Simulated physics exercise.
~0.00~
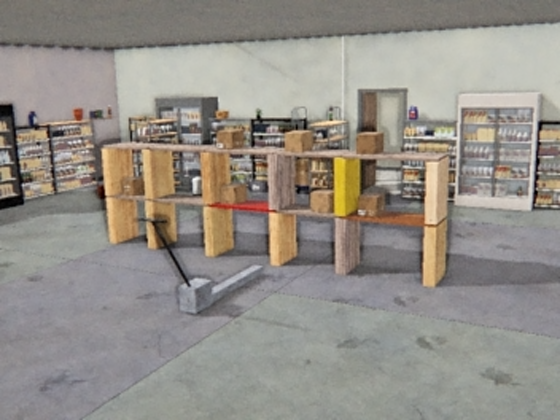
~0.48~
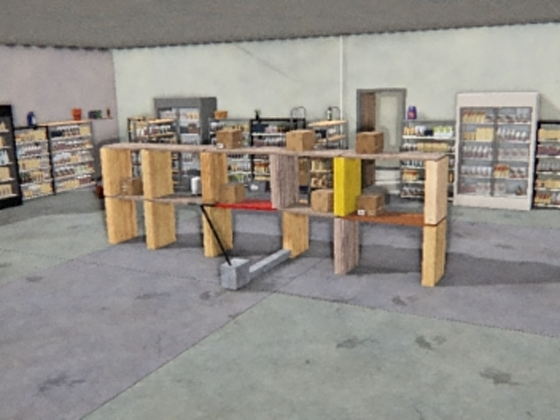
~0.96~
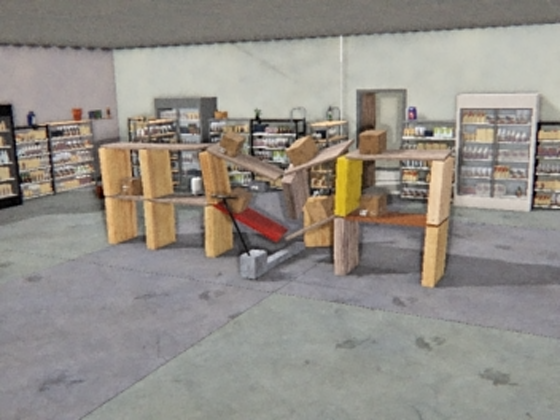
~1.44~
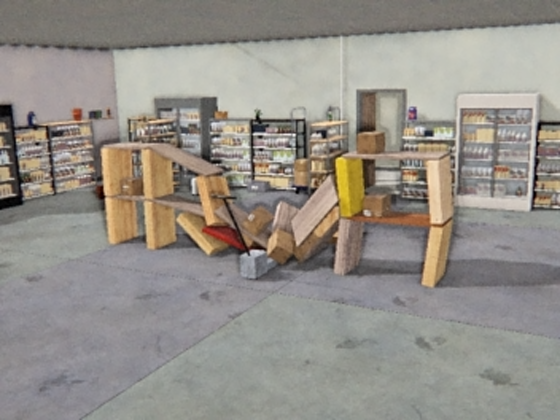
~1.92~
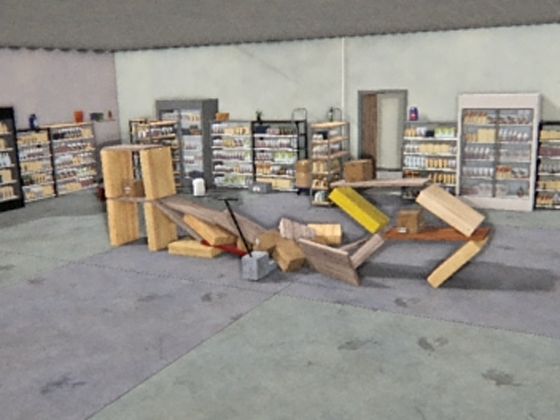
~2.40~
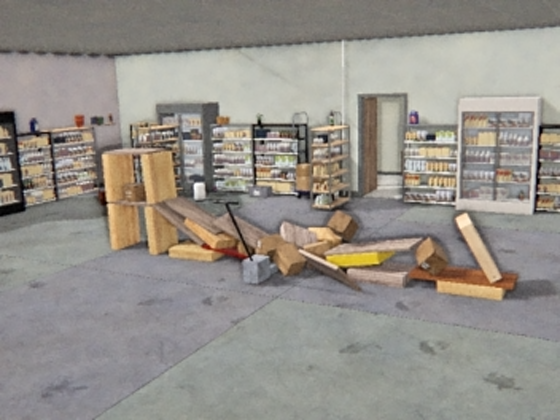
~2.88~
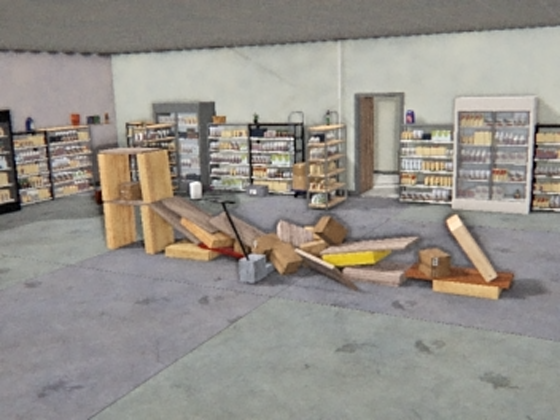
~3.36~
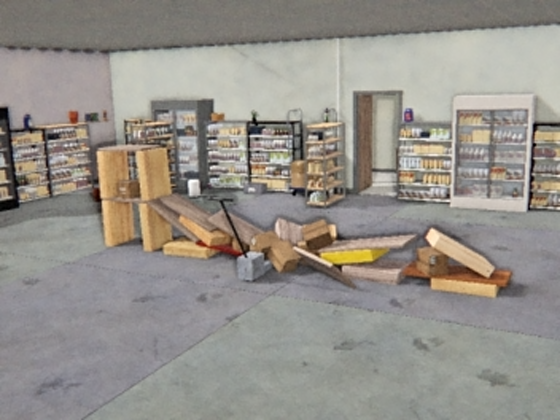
A loose timber shelf collapses after a jack slides into its base, leaving the left end standing.
